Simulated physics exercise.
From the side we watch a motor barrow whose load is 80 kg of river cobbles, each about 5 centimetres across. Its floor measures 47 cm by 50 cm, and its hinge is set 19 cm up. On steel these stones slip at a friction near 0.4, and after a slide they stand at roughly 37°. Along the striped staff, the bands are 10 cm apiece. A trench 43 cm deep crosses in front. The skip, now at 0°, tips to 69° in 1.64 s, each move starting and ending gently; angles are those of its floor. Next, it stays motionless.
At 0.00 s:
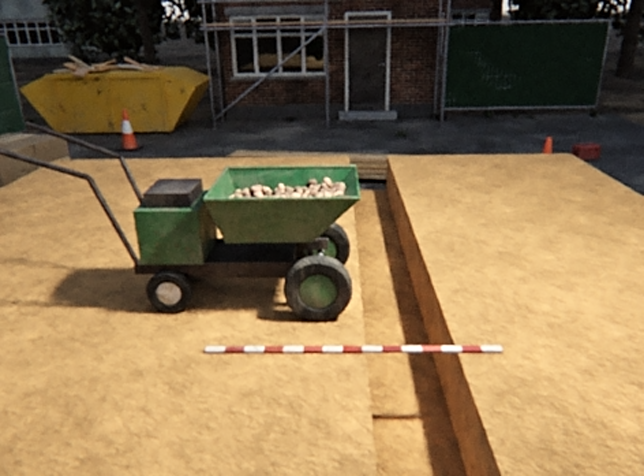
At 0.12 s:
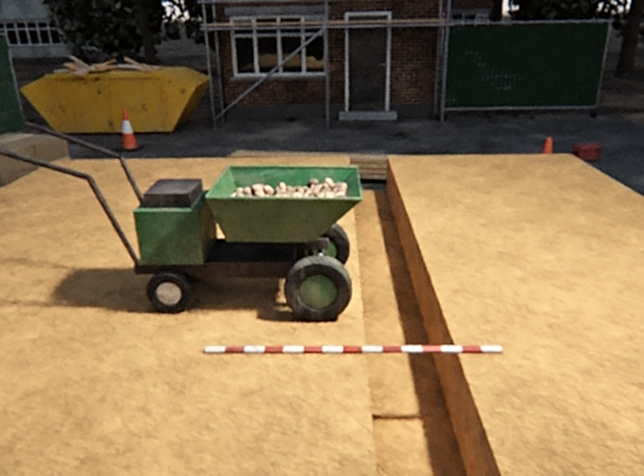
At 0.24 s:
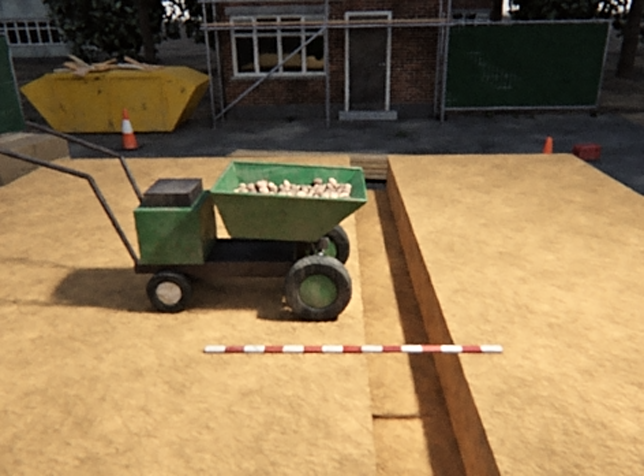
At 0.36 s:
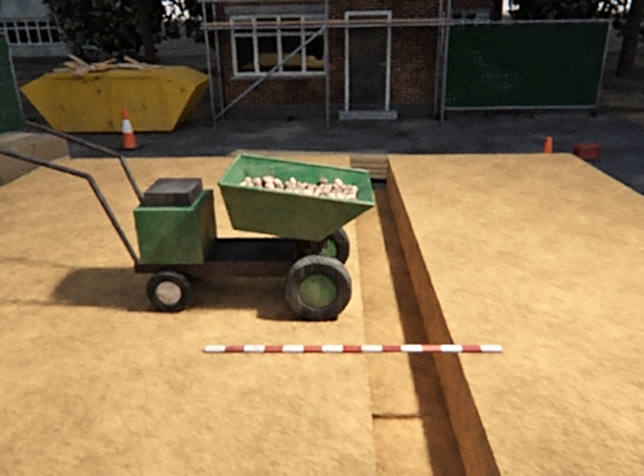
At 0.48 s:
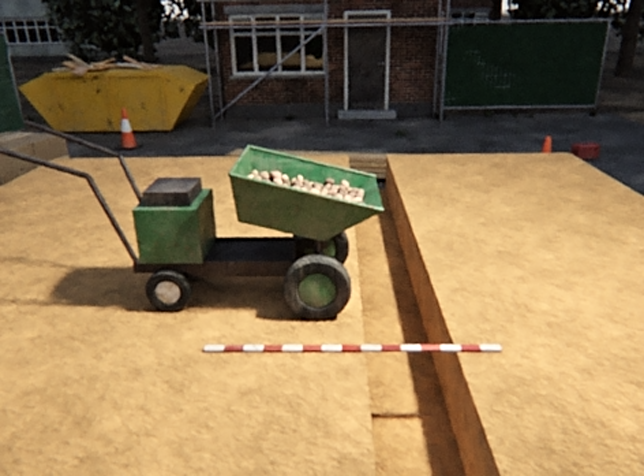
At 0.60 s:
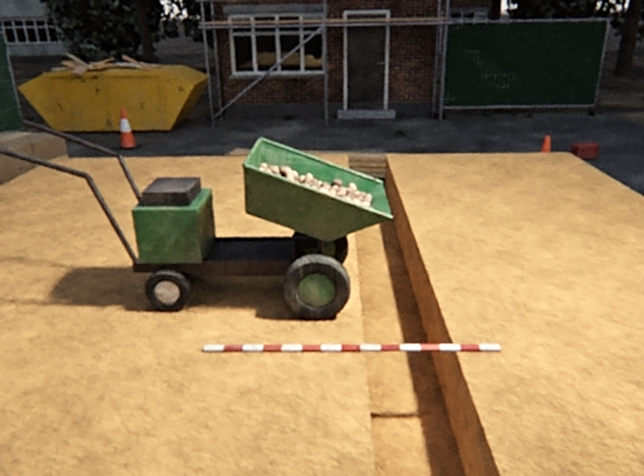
Green motor barrow standing beside a narrow trench, its skip of pale stones slowly tilting forward to the right.
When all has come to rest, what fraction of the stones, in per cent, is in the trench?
At the end about 45 per cent of the stones are there.
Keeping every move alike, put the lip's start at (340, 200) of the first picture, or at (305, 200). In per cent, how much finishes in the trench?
First some 80, then 100 per cent.
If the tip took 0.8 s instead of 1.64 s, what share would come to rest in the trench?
It would come to roughly 35 per cent.
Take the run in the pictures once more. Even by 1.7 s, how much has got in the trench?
At that moment: Approx. 20 %.
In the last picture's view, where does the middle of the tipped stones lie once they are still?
Their centre sits close to (444, 290).
After 1.2 s the floor is at 58°; 100 % in the skip; the foremost stones are at (414, 251).
After 1.7 s the floor is at 69°; 43 % in the skip, 20 % in the trench, 37 % past the trench; the foremost stones are at (498, 289).
After 2.1 s the floor is at 69°; 10 % in the skip, 36 % in the trench, 55 % past the trench; the foremost stones are at (548, 287).
After 4.0 s the floor is at 69°; 0 % in the skip, 45 % in the trench, 55 % past the trench; the foremost stones are at (576, 293).
